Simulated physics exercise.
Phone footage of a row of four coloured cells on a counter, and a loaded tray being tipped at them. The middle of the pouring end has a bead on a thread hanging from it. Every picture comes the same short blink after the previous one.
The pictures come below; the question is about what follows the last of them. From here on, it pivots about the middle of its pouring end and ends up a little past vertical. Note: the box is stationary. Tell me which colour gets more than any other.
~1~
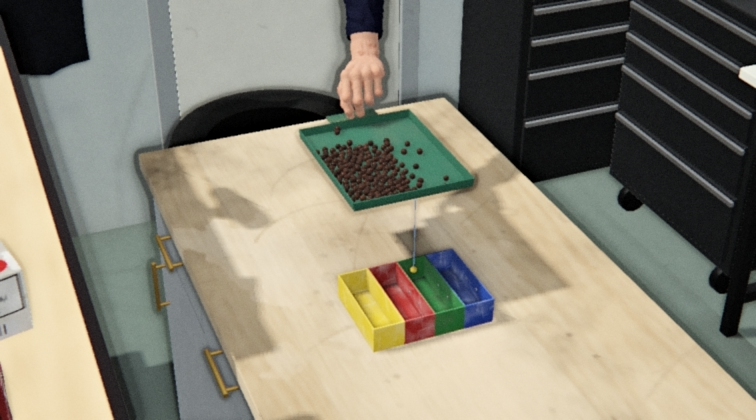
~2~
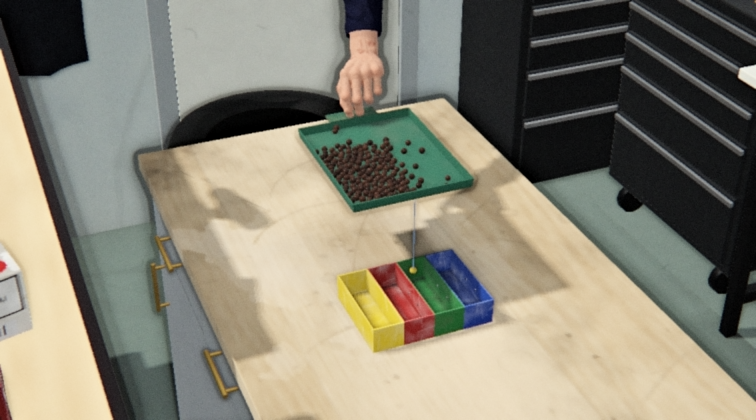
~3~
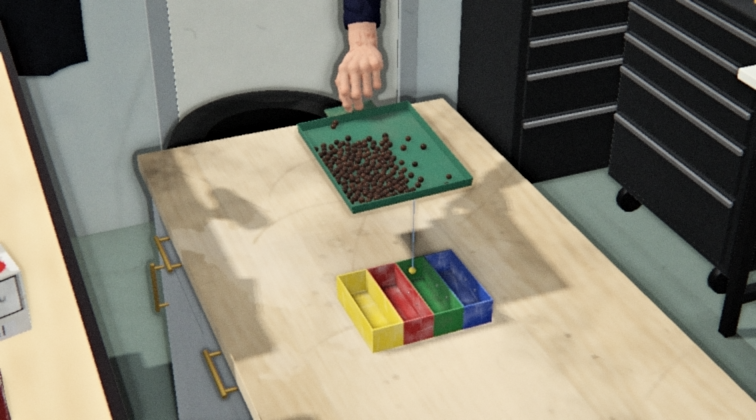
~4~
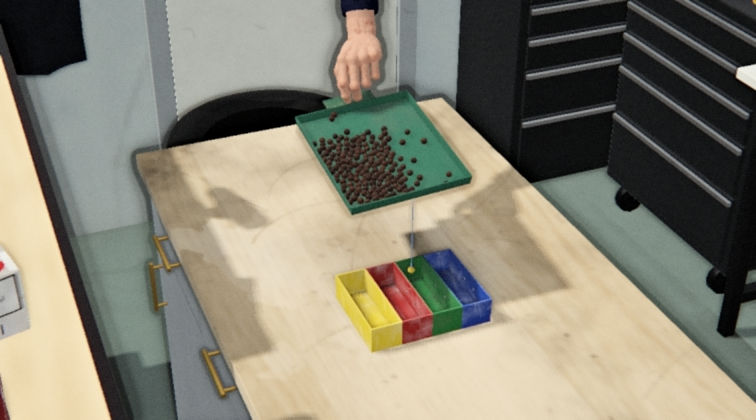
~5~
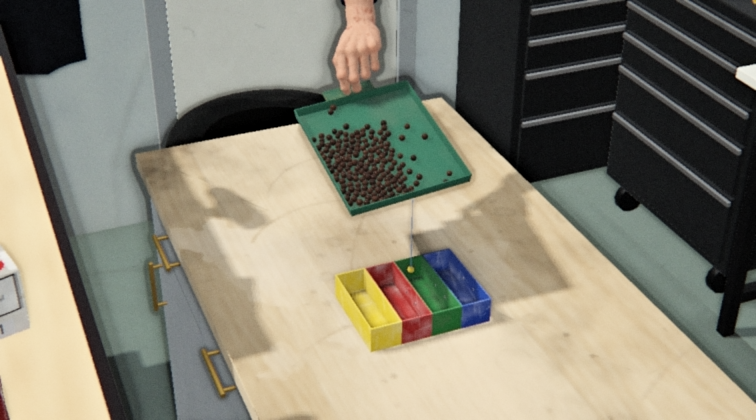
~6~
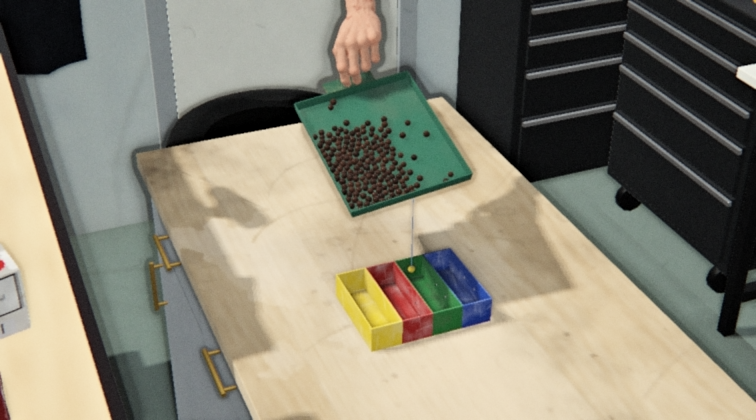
The yellow one gets the most.
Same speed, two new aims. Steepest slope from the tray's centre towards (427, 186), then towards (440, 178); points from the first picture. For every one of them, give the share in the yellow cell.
For the first aim it is 0 in a hundred, for the second 0 in a hundred.
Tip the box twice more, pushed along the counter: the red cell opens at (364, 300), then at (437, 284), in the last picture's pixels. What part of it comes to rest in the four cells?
The first yields 90 per cent and the second 10 per cent.
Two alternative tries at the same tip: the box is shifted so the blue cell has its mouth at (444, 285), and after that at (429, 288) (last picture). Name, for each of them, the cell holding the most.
Try 1 - the yellow cell; try 2 - the cell in red.
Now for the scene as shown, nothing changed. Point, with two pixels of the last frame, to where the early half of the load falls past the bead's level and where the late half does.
Near (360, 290) and later near (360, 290).
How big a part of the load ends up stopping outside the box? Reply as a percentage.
Some 30 percent of the load.
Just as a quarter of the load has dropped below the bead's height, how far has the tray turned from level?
It sits at roughly 90°.
Soon, tray tipped steeply; nearly all on the tray; a stray few falling or outside the box.
A while on, tray tipped right over; about a quarter on the tray; about a third in the yellow cell; a small part in the red cell; about a third falling or outside the box.
Towards the end, tray tipped past a quarter turn; about two thirds in the yellow cell; a small part in the red cell; a stray few in the green cell; about a quarter falling or outside the box.
Finally, tray tipped past a quarter turn; about two thirds in the yellow cell; a small part in the red cell; a stray few in the green cell; none in the blue cell; about a quarter outside the box.
